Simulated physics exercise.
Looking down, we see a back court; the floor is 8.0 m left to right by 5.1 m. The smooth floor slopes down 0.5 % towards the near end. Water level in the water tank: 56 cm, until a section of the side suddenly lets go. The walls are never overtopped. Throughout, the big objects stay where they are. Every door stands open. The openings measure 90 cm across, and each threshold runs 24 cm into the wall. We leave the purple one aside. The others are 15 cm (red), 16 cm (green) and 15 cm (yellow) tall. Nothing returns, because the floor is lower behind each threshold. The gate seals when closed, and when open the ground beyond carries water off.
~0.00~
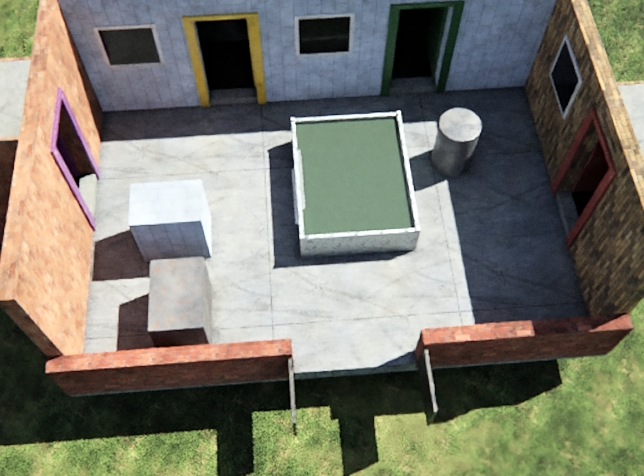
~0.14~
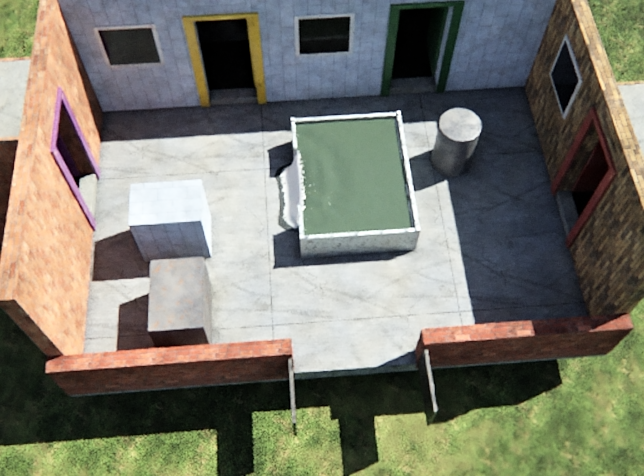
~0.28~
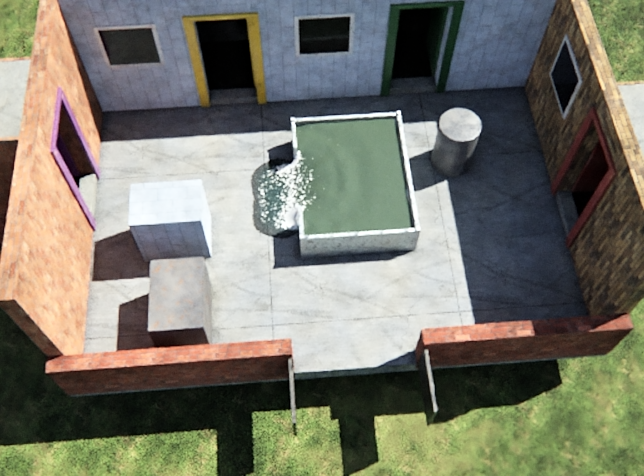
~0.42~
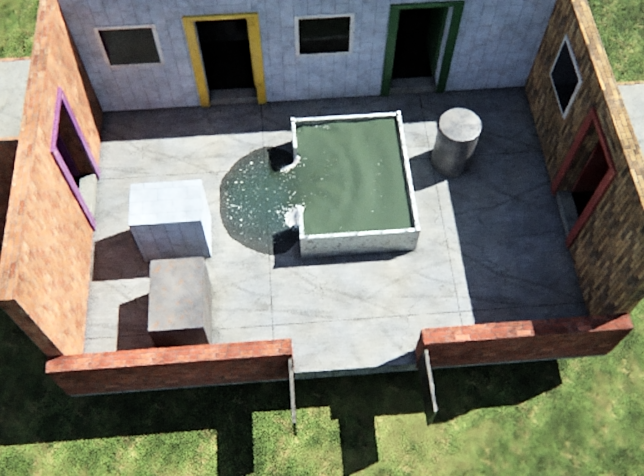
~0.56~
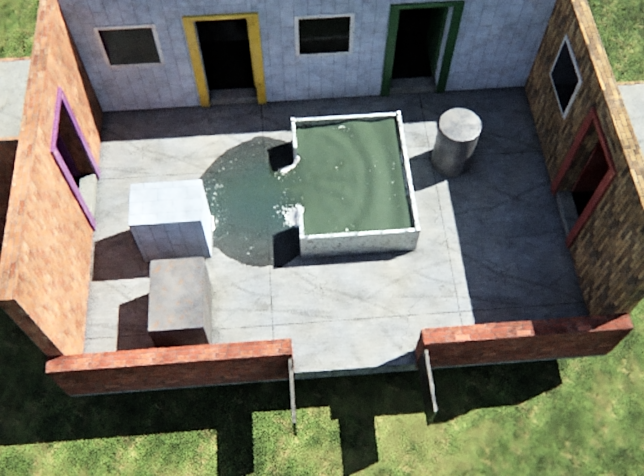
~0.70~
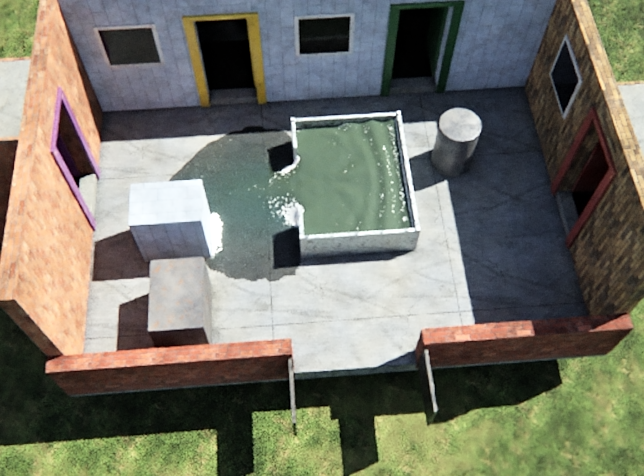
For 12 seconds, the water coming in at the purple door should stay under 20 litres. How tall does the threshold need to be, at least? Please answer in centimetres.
Close to 21 cm is just enough.
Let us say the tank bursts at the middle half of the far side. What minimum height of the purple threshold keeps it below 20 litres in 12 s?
Minimum height: Approx. 8.5 cm.
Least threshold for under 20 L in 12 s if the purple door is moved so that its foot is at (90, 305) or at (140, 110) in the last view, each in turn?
Minimums: About 10.0 cm and 20 cm.
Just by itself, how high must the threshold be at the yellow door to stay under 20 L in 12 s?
Yellow: 6.0 cm.
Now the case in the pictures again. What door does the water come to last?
Last: Red.
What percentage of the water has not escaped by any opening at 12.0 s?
Some 90 %.
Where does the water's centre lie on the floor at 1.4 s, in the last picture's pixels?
The balance point sits at roughly (308, 198).
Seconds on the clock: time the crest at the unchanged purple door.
About 1.8 seconds.
After 1.4 s water covers 25 % of the floor, deepest (34 cm) near (294, 199); 26 cm at the purple door, 0 litres in over its 19 cm threshold.
After 3.0 s water covers 40 % of the floor, deepest (30 cm) near (100, 153); 22 cm at the purple door, 33 litres in over its 19 cm threshold.
After 12.0 s water covers 95 % of the floor, deepest (11 cm) near (584, 314); 8 cm at the purple door, 39 litres in over its 19 cm threshold.
At the purple door as built, the water arrived by 1.1 s and peaked near 27 cm at 1.8 s.
Run again over the same 12 s with other heights there, 49 litres in over 18 cm, 8 litres over 24 cm. The limit of 20 litres is kept from about 21 cm up.
